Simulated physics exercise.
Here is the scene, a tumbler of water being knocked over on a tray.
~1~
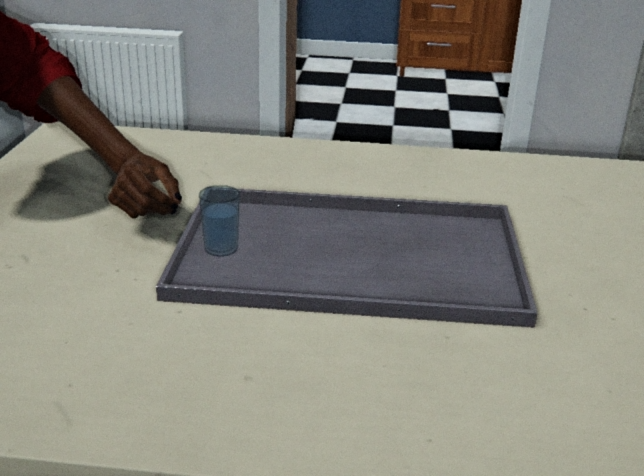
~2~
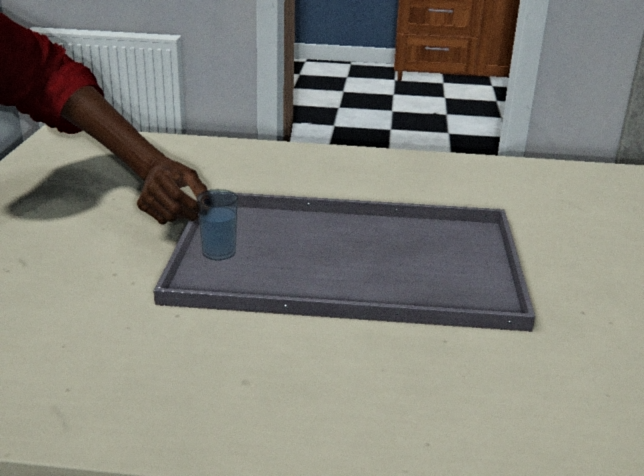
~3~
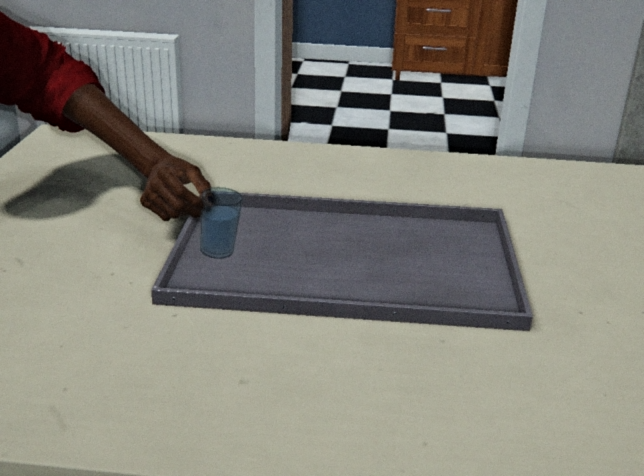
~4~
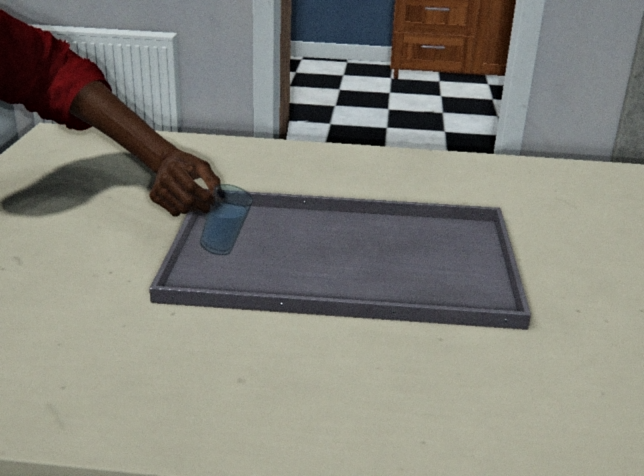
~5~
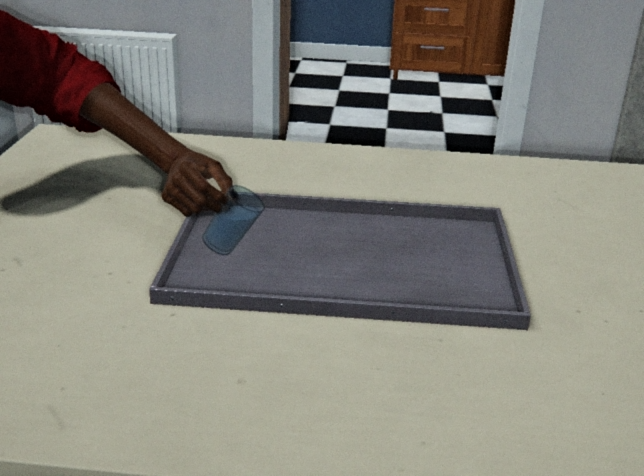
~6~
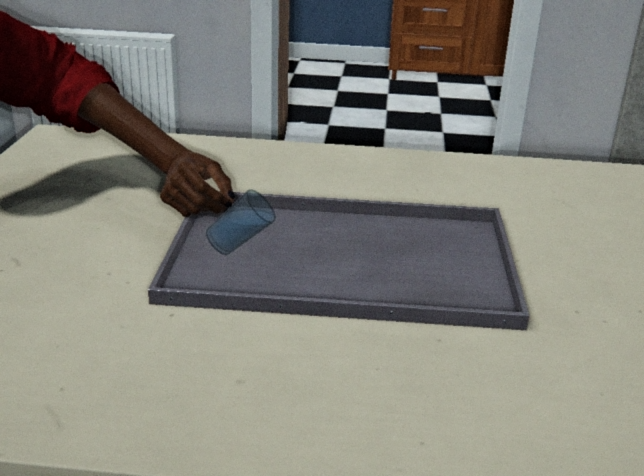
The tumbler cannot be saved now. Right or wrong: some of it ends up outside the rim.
Wrong, it all stays inside.
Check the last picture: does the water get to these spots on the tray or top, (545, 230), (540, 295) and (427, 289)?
Lab note - spot 1: No contact; spot 2: No contact; spot 3: Contact.
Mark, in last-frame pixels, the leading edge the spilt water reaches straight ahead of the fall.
Spill front, last frame: Approx. (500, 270).
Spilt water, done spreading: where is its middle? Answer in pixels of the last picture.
(427, 265).
Soon after, the tumbler lies in the tray; the puddle covers about as much as a plate; all of it is inside the rim.
Later, the puddle covers about as much as a tray; all of it is inside the rim.
In the end, the puddle covers about as much as a tray; all of it is inside the rim.
